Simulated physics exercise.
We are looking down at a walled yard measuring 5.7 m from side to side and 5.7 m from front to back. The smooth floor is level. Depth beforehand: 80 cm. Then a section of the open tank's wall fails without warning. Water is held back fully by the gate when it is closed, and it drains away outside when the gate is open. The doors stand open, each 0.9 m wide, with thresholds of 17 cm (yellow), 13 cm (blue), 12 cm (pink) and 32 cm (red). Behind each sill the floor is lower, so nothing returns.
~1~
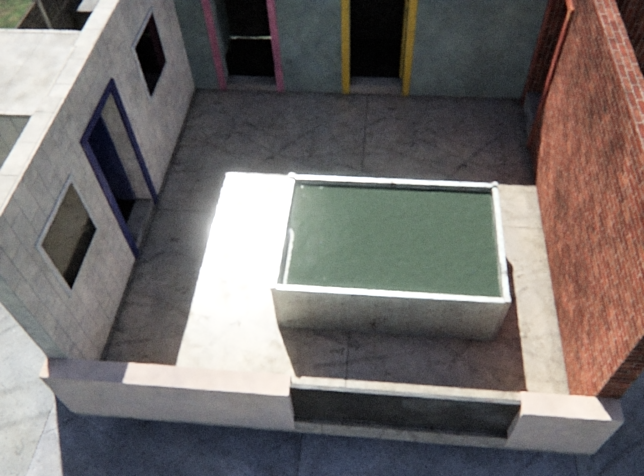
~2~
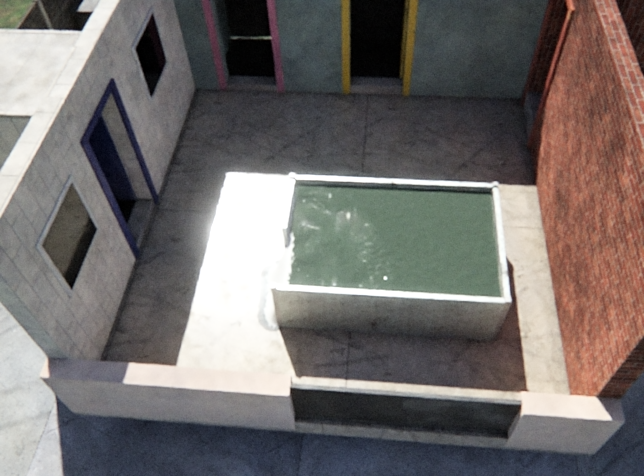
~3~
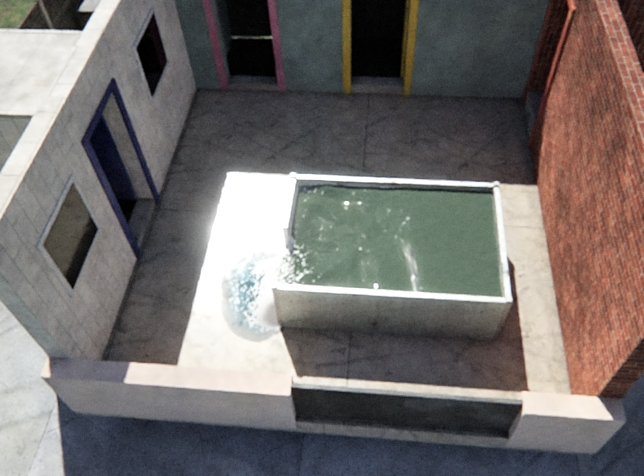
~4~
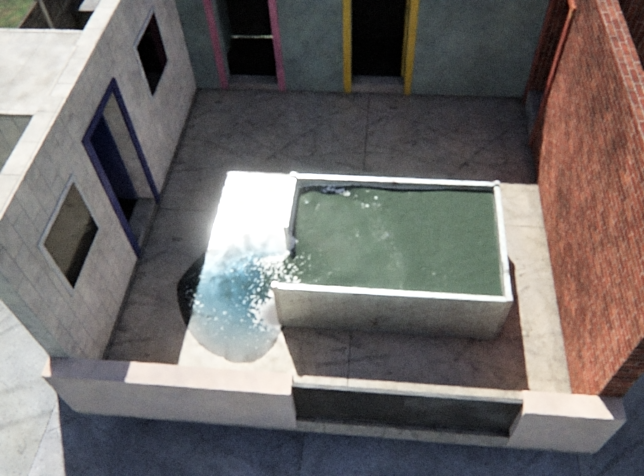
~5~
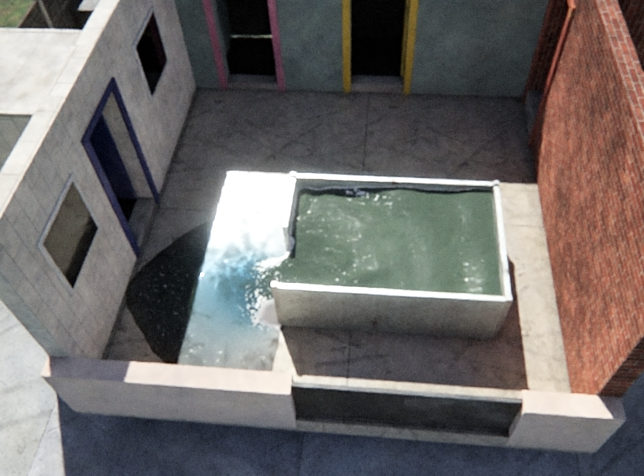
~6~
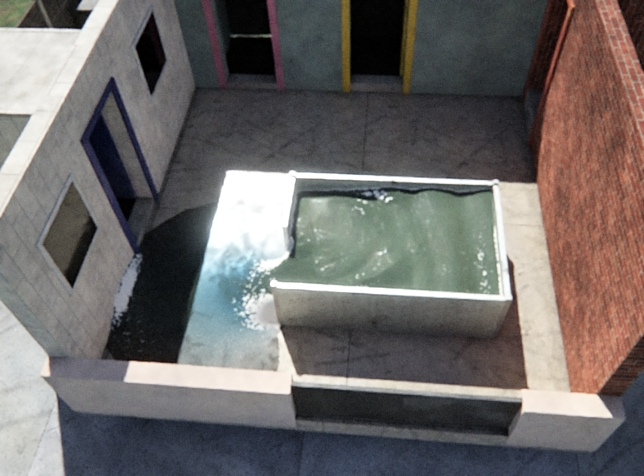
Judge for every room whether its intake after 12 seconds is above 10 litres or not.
The yellow door: Intake not above; the blue door: Intake above; the pink door: Intake above; the red door: Intake not above.
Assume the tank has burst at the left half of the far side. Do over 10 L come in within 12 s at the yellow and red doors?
Against that limit: Yellow above, red under.
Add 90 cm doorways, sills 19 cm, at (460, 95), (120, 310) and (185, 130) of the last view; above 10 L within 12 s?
In turn: Short of it, beyond it, short of it.
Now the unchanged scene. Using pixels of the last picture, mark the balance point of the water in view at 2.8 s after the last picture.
Around (296, 262) in the last picture.
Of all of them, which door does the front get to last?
It's the red door that comes last.
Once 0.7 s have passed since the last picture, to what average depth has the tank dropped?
Average depth: About 59 cm.
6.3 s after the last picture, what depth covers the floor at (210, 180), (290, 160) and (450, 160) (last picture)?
Around 7 cm, 2 cm and 3 cm, in the order given.
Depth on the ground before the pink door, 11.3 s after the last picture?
Some 12.5 cm.
Then, 0.7 s after the last picture water covers 25 % of the floor and is deepest (55 cm) near (93, 384); yellow door not reached, blue door 26 cm at the sill, 16 L in, pink door not reached, red door not reached.
Then, 1.5 s after the last picture water covers 30 % of the floor and is deepest (42 cm) near (160, 310); yellow door not reached, blue door 28 cm at the sill, 67 L in, pink door not reached, red door not reached.
Then, 2.8 s after the last picture water covers 55 % of the floor and is deepest (30 cm) near (93, 384); yellow door not reached, blue door 22 cm at the sill, 134 L in, pink door 22 cm at the sill, 9 L in, red door not reached.
Then, 6.3 s after the last picture water covers 95 % of the floor and is deepest (18 cm) near (537, 212); yellow door 8 cm at the sill, 0 L in, blue door 14 cm at the sill, 196 L in, pink door 17 cm at the sill, 111 L in, red door 15 cm at the sill, 0 L in.
Then, 11.3 s after the last picture water covers 100 % of the floor and is deepest (15 cm) near (568, 405); yellow door 13 cm at the sill, 0 L in, blue door 8 cm at the sill, 199 L in, pink door 12 cm at the sill, 125 L in, red door 12 cm at the sill, 0 L in.
